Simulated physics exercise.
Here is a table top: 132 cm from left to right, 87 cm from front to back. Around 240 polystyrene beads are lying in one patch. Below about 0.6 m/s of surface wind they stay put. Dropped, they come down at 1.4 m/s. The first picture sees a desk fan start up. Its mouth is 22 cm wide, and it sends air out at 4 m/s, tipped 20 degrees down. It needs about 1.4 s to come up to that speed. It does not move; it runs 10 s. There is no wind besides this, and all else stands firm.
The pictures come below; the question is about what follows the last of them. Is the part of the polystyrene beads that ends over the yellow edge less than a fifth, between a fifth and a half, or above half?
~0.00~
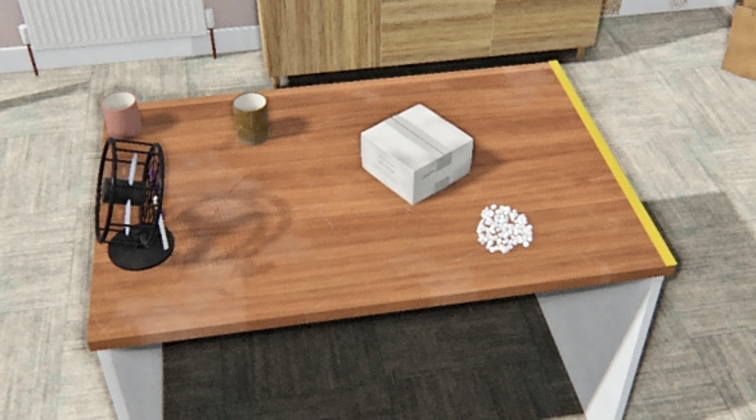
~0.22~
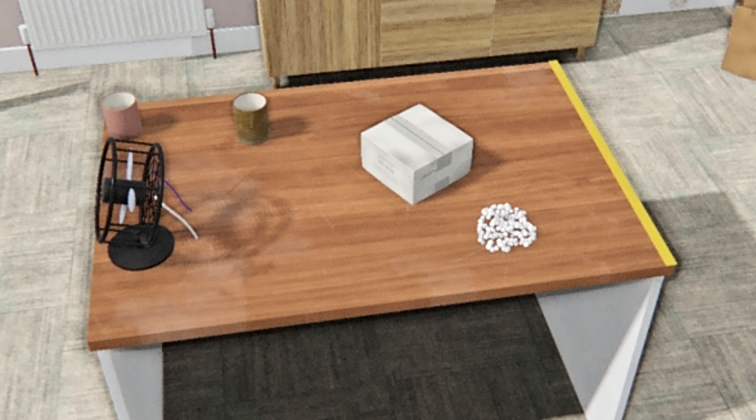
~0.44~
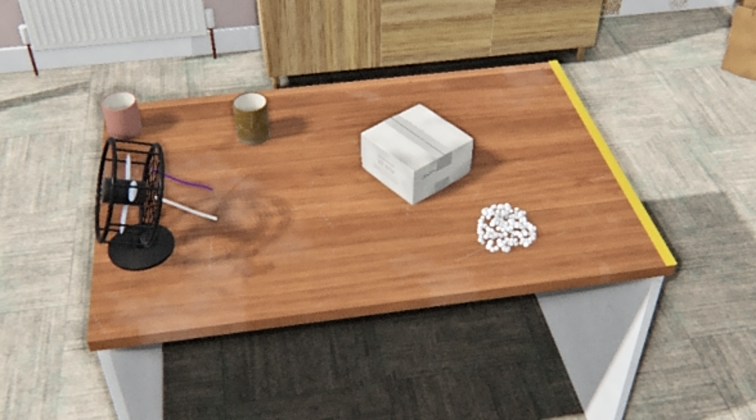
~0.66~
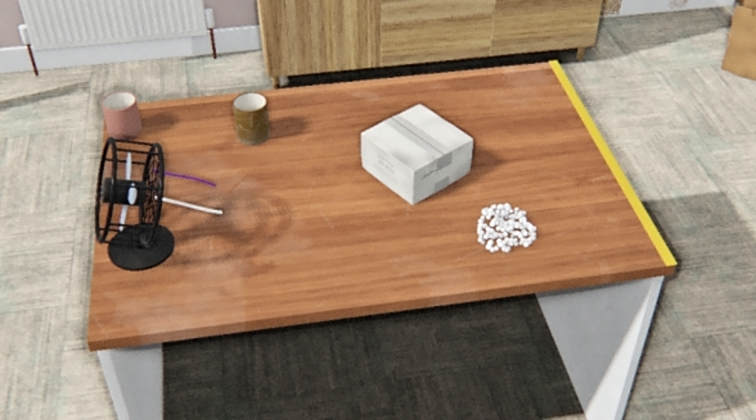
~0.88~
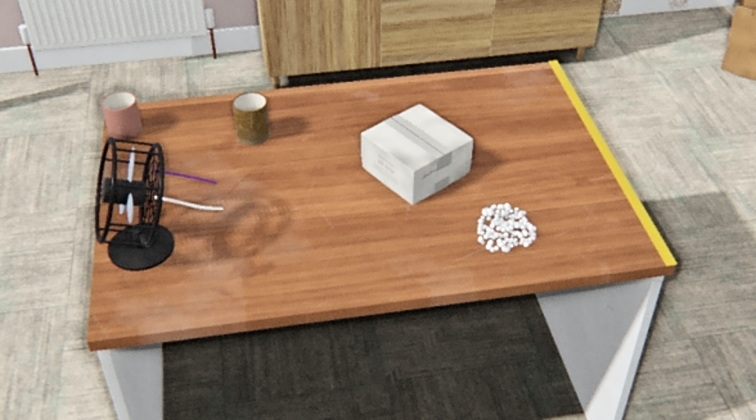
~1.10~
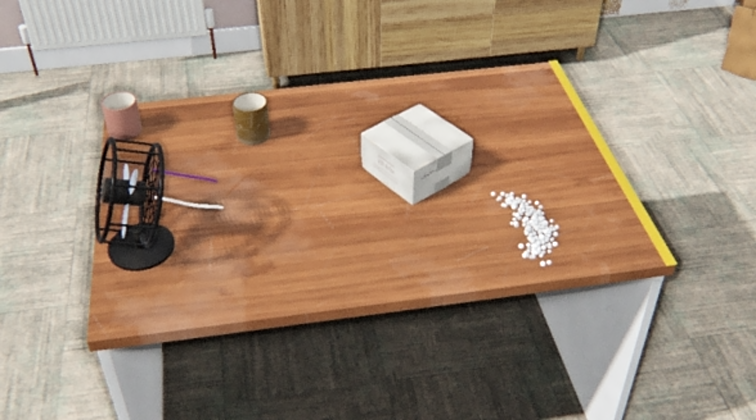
Band: Majority.
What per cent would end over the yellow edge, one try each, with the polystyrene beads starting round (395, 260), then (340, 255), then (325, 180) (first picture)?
Roughly 0 %, then 0 %, then 0 %.
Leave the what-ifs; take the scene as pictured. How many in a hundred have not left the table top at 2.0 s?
Roughly 30 per cent.
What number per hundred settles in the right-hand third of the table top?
Share at the end: Close to 0 %.
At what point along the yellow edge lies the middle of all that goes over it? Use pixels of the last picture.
I'd say roughly (654, 225).
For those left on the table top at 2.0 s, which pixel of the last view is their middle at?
Somewhere about (557, 211), I'd say.
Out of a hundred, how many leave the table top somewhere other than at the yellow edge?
About 15 per cent of them.
After 2.0 s, 57 % are over the yellow edge; the middle of those still in play is near (557, 211); 67 % have settled or left.
After 3.2 s, 86 % are over the yellow edge; 98 % have settled or left.
After 5.5 s, 86 % are over the yellow edge; 100 % have settled or left.
After 10.0 s, at the end, 86 % are over the yellow edge.
